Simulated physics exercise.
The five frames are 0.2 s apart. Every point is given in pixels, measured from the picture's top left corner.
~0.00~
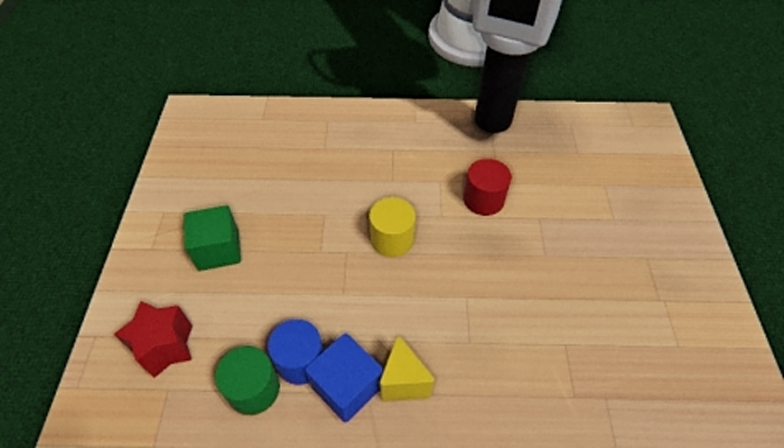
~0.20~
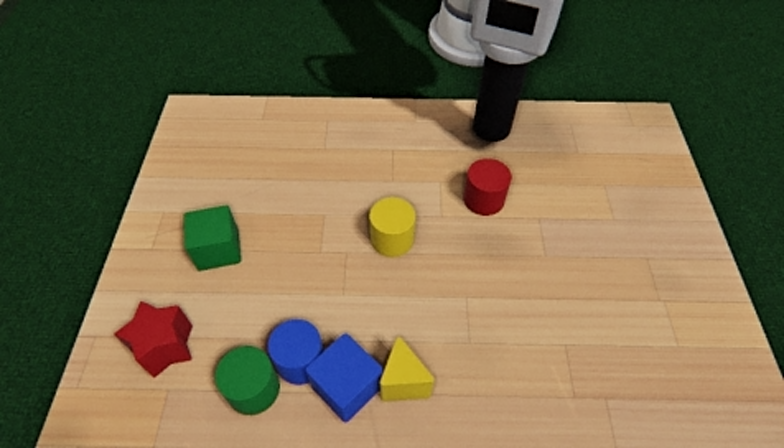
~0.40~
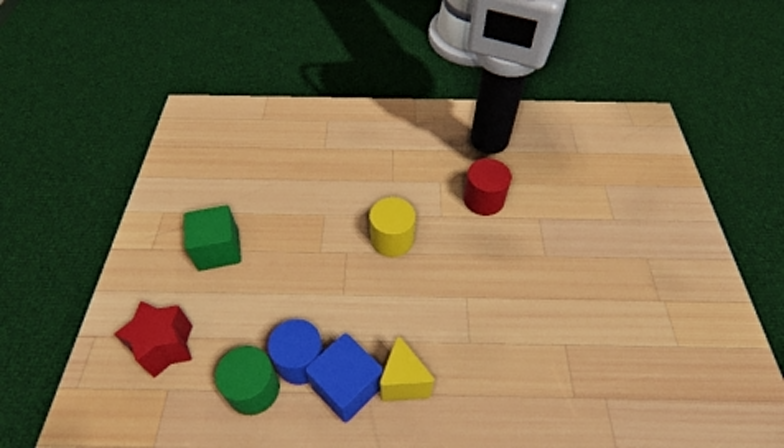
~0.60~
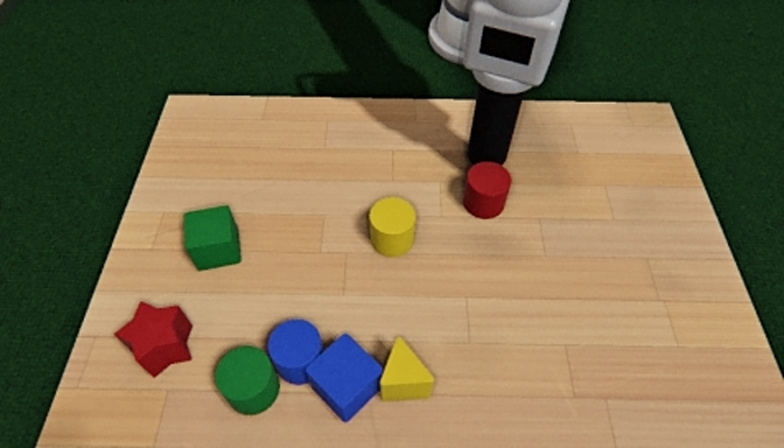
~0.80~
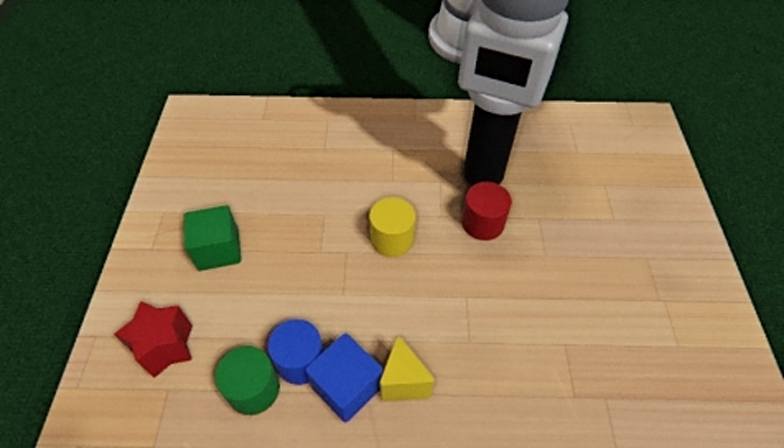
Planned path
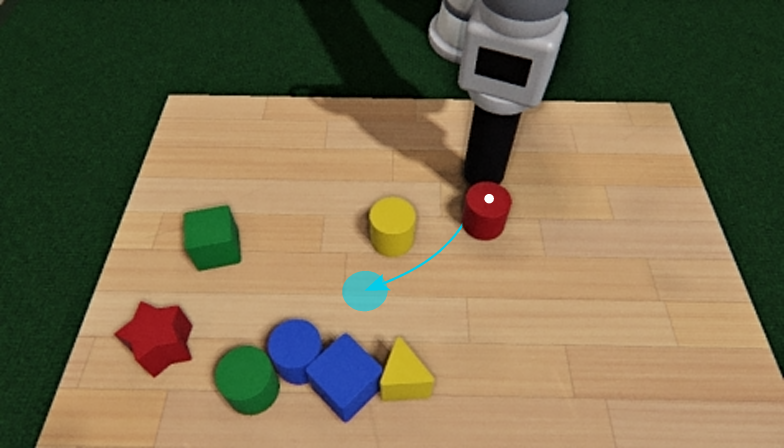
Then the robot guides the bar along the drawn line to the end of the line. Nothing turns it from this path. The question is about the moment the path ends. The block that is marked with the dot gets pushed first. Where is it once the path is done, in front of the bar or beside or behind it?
It comes off the bar's front.
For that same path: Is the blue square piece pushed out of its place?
I believe not.
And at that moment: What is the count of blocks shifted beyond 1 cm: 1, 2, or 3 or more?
In total, one block gets moved by over 1 cm.
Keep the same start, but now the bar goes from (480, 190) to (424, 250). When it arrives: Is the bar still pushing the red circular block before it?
No, that is not what happens.
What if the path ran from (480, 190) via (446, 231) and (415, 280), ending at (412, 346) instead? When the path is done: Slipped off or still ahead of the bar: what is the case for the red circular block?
Shed along the way.
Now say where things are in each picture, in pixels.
In the first frame, bar's lower end (493, 121); blue square piece (344, 369); yellow circular block (393, 215); red circular block (490, 174).
In the second frame, bar (491, 130); blocks still.
In the third frame, bar (489, 141); blocks still.
In the fourth frame, bar (487, 156); red circular block (490, 178).
In the fifth frame, bar (483, 175); blue square piece (344, 369); yellow circular block (393, 215); red circular block (489, 199).
Drawn move, from (480, 190) through (459, 230) and (420, 266) to (365, 291); the dot is on the red circular block.
On the path given first. One third of the way, bar (461, 216); red circular block (489, 240).
Two thirds of the way, bar (420, 253); red circular block (489, 247).
At the end, bar (364, 278); blue square piece still; yellow circular block (389, 215); red circular block (489, 247).
